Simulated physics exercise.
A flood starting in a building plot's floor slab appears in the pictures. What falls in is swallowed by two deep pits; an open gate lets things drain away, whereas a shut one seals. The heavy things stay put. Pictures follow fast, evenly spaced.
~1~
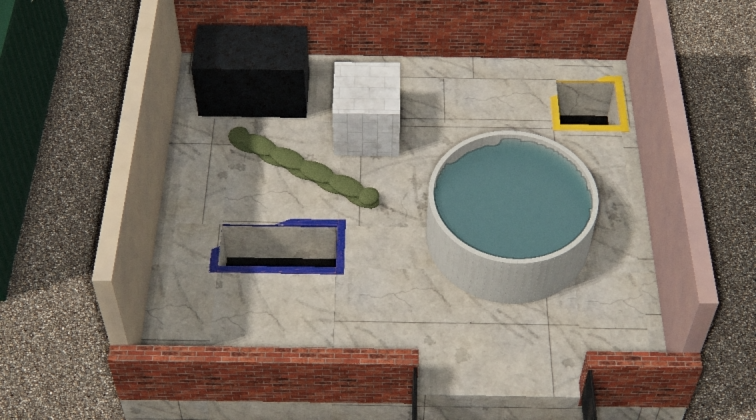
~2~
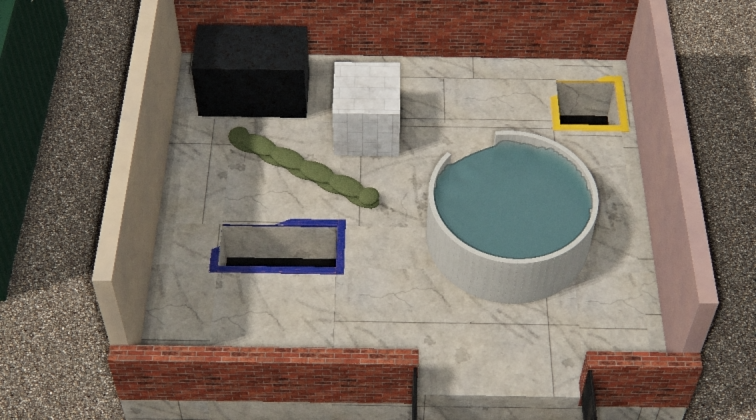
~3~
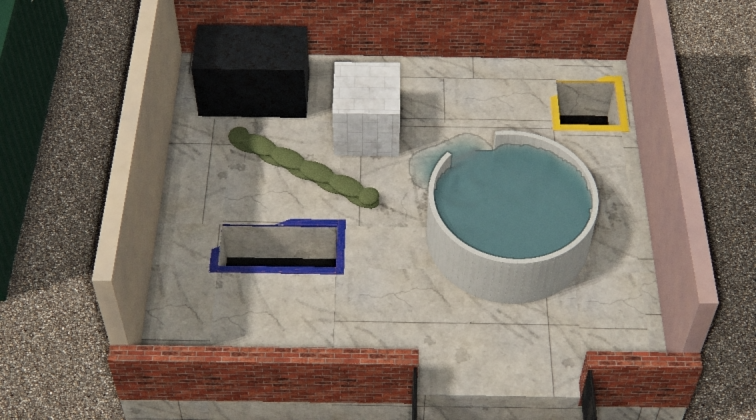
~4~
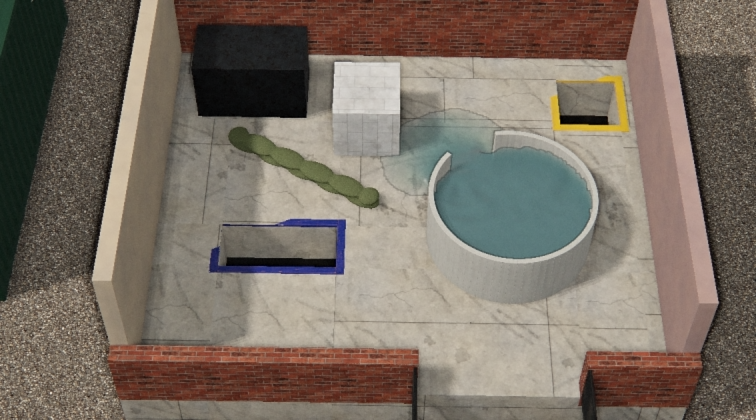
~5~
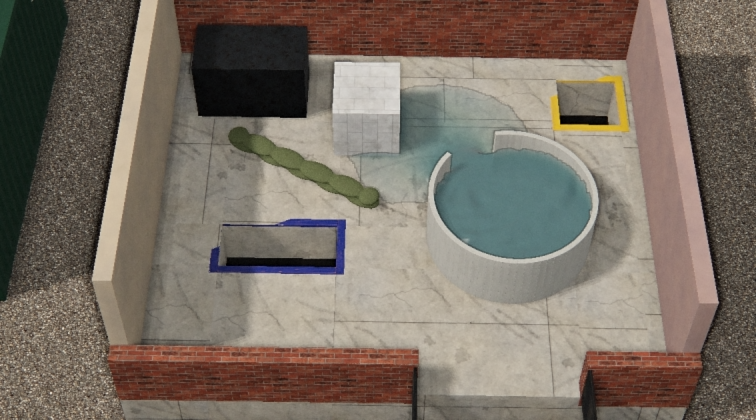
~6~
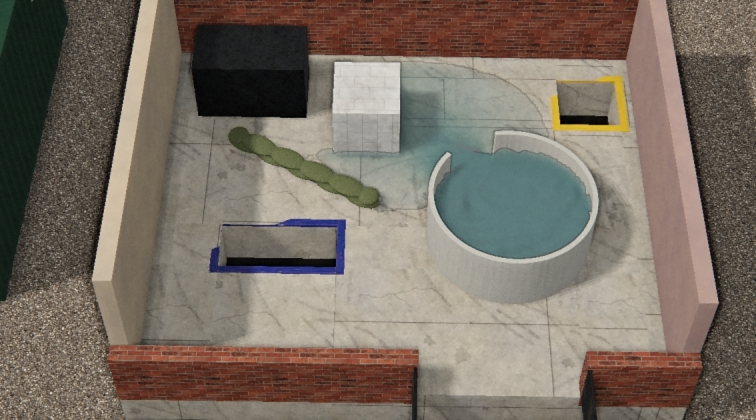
A round white pool of still blue-green water stands right of centre on a pale, walled floor slab, seen from high above by a camera that stays still. A black block, a white block and a twisted green barrier lie to its left, with a blue-edged pit below them and a yellow-edged pit at upper right. A gap opens in the pool's far side, and water pours out, spreading thinly around the white block and across the slab behind.
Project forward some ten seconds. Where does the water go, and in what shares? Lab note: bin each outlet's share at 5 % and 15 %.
As I see it, the gate ends up low - beneath five per cent. The blue pit ends up mid-range - five to fifteen per cent. The yellow pit ends up high - past fifteen per cent.
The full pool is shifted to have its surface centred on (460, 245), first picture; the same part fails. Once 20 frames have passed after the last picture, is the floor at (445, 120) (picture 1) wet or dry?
Result: Inundated.
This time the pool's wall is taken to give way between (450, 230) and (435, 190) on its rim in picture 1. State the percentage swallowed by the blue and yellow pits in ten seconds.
Per cent: Blue 45, yellow 0.
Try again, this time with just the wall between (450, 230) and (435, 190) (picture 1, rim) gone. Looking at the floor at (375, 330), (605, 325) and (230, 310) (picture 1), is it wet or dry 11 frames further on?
Well, the first is hit by the spill, the next missed by the spill, the last hit by the spill.
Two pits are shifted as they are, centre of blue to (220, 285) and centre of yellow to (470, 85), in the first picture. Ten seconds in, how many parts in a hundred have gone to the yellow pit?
Yellow: About 45 %.
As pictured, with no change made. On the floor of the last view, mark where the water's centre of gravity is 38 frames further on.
Close to (412, 174).
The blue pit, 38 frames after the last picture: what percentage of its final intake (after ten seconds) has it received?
By then roughly 40 percent of the ten-second total is in.
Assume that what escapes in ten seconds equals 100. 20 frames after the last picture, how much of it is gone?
I'd put it at 20 per cent.
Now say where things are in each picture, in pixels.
Still water in the round pool at (513, 198), in the first picture.
Water pours out on the round pool's far side and has run to a hidden place, in the second picture.
Water pours out on the round pool's far side and has run to (419, 157), in the third picture.
Water pours out on the round pool's far side and has run to a hidden place, in the fourth picture.
Water pours out on the round pool's far side and has run to a hidden place, in the fifth picture.
The front is at a hidden place, out from the gap on the round pool's far side, in the sixth picture.
A moment on, water covers 25 % of the floor; the gate 0 %, the blue pit 0 %, the yellow pit 0 %.
Next, water covers 30 % of the floor; the gate 0 %, the blue pit 0 %, the yellow pit 1 %.
Then, water covers 45 % of the floor; the gate 0 %, the blue pit 0 %, the yellow pit 8 %.
Later, water covers 70 % of the floor; the gate 0 %, the blue pit 3 %, the yellow pit 18 %.
In the end, water covers 90 % of the floor; the gate 1 %, the blue pit 8 %, the yellow pit 29 %.
